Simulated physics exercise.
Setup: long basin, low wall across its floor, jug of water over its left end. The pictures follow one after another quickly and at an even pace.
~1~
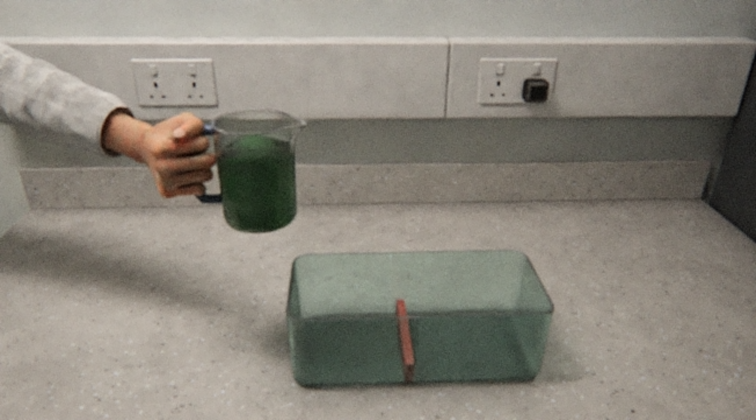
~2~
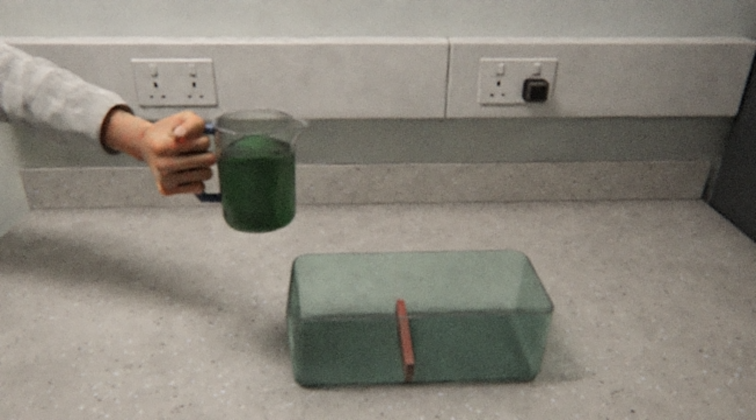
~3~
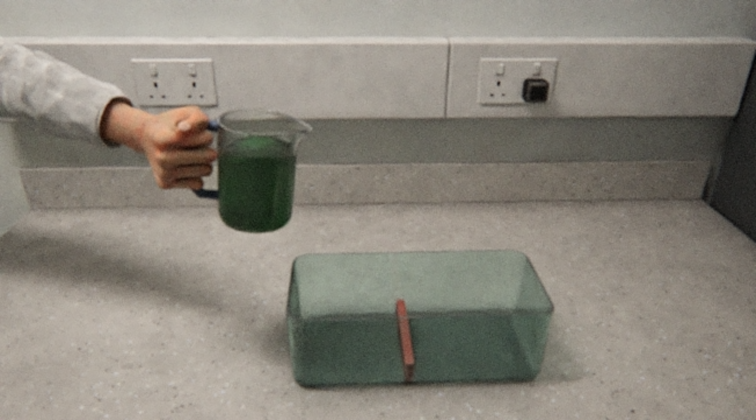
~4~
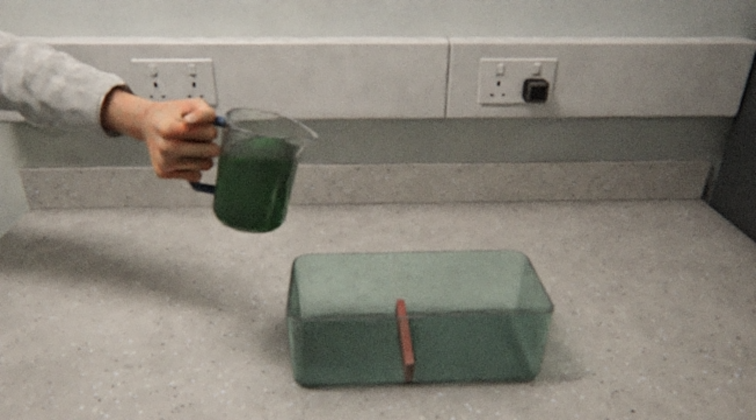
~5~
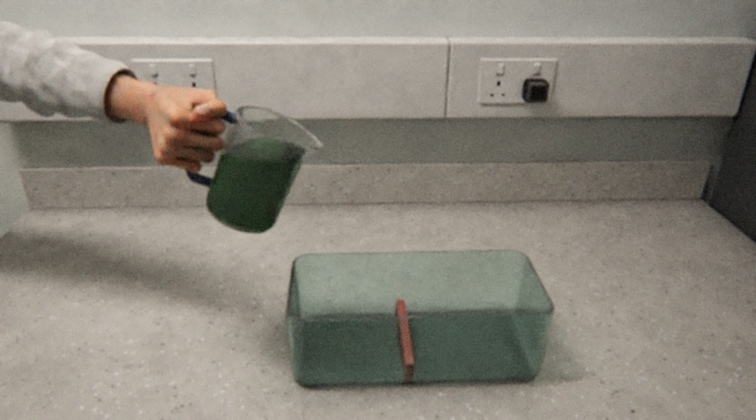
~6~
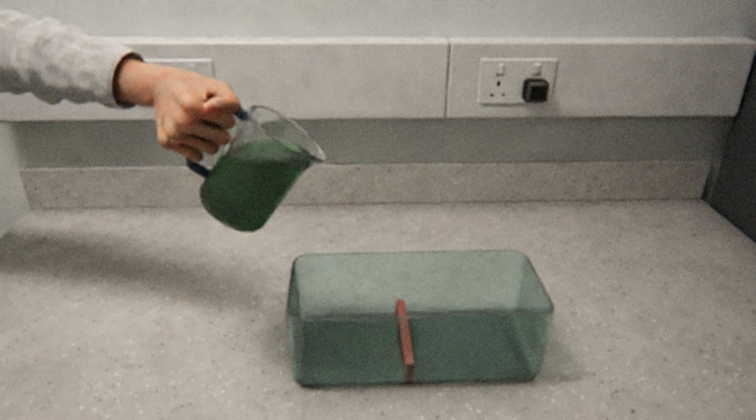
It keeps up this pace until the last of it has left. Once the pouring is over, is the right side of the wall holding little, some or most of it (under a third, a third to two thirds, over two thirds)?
It holds little.
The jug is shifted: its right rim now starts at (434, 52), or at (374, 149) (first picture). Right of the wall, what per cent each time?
Around 70 percent first, around 90 percent second.
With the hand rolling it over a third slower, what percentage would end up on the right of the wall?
About 10 per cent would end up there.
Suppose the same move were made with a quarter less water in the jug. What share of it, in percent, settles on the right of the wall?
Close to 10 per cent.
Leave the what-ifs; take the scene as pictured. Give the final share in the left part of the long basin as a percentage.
Share: Roughly 85 %.
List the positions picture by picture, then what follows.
It leans 0°; its right rim is at (307, 122); the water meets the walls at (220, 147) and (291, 146); the long basin's rim runs from (290, 286) to (539, 280); the wall's top is at (405, 330), in the first frame.
It leans 2°; its right rim is at (308, 124); the water meets the walls at (220, 147) and (293, 146), in the second frame.
It leans 6°; its right rim is at (312, 128); the water meets the walls at (222, 147) and (294, 147), in the third frame.
It leans 14°; its right rim is at (318, 136); the water meets the walls at (224, 148) and (298, 148), in the fourth frame.
It leans 24°; its right rim is at (323, 146); the water meets the walls at (220, 157) and (304, 150), in the fifth frame.
It leans 35°; its right rim is at (327, 159); the water meets the walls at (216, 165) and (315, 153), in the sixth frame.
A moment on, the tilt is 86° and 75 per cent is still to pour, 5 is left of the wall and 0 right of it.
Next, the tilt is 97° and 31 per cent is still to pour, 43 is left of the wall and 1 right of it.
Then the tilt is 97° and 10 per cent is still to pour, 73 is left of the wall and 5 right of it.
Later the tilt is 97° and 3 per cent is still to pour, 83 is left of the wall and 9 right of it.
In the end 84 per cent lies left of the wall, 12 right of it and 4 outside.
